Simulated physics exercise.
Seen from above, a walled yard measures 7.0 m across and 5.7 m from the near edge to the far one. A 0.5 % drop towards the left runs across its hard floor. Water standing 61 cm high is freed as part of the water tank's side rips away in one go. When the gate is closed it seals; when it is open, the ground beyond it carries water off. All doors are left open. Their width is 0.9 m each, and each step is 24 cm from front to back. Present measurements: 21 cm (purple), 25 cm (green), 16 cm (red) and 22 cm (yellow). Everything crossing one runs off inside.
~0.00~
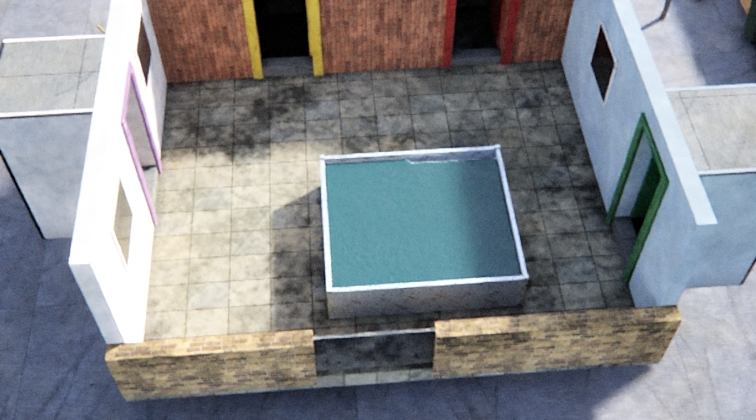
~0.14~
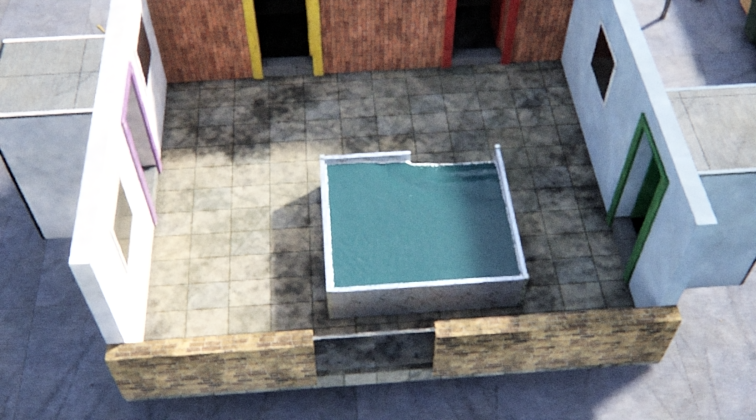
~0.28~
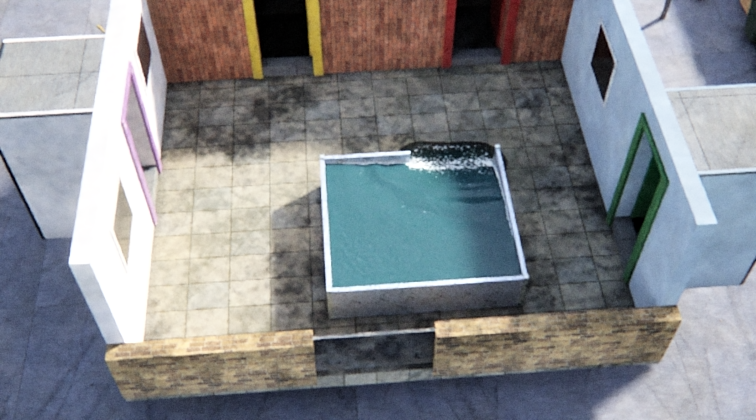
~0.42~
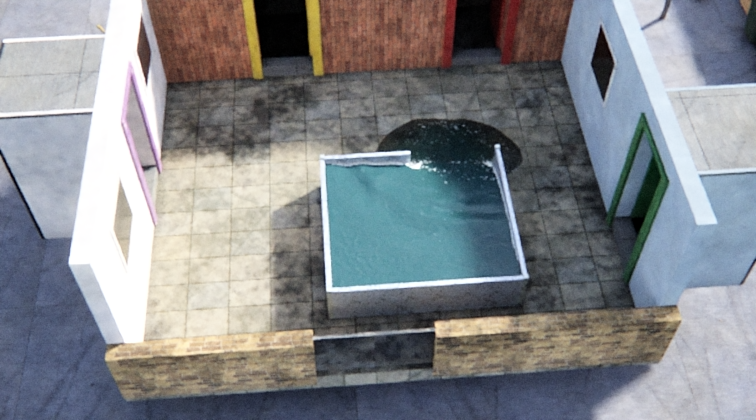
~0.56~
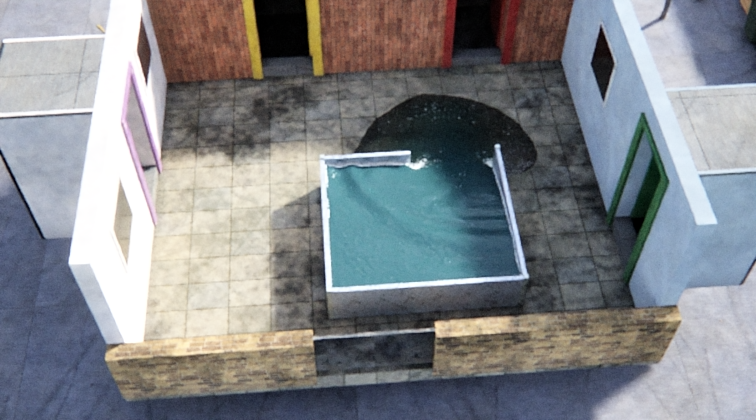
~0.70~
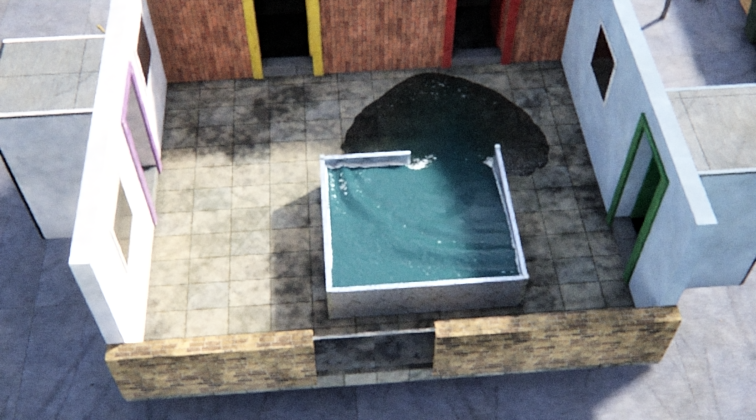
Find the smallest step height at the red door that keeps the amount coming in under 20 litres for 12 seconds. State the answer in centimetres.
The smallest height is roughly 28 cm.
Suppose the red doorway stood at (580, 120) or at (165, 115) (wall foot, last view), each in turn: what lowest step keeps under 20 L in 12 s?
You'd want about 16 cm there first, then about 16 cm.
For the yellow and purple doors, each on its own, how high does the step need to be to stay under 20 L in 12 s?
You'd want some 5.5 cm at yellow and some 7.0 cm at purple.
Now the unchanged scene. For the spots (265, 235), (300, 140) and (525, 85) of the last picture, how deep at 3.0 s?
In that order: 0, 3 and 26 cm.
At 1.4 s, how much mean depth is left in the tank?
Roughly 47 cm on average.
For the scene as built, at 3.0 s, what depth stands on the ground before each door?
Lab note, cm: Purple 0; green 0; red 32; yellow 10.
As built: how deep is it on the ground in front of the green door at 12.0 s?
Lab note: Depth approx. 9.0 cm.
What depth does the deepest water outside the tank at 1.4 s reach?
Max depth: Near 36 cm.
After 1.4 s water covers 25 % of the floor, deepest (36 cm) near (473, 170); 29 cm at the red door, 10 litres in over its 16 cm step.
After 3.0 s water covers 40 % of the floor, deepest (34 cm) near (484, 68); 32 cm at the red door, 126 litres in over its 16 cm step.
After 12.0 s water covers 100 % of the floor, deepest (18 cm) near (155, 226); 9 cm at the red door, 214 litres in over its 16 cm step.
At the red door as built, the water arrived by 0.9 s and peaked near 33 cm at 2.0 s.
With a step of 24.5 cm, 51 litres would have come in within the 12 s; with 33 cm, 2 litres. So under 20 litres takes about 28 cm.
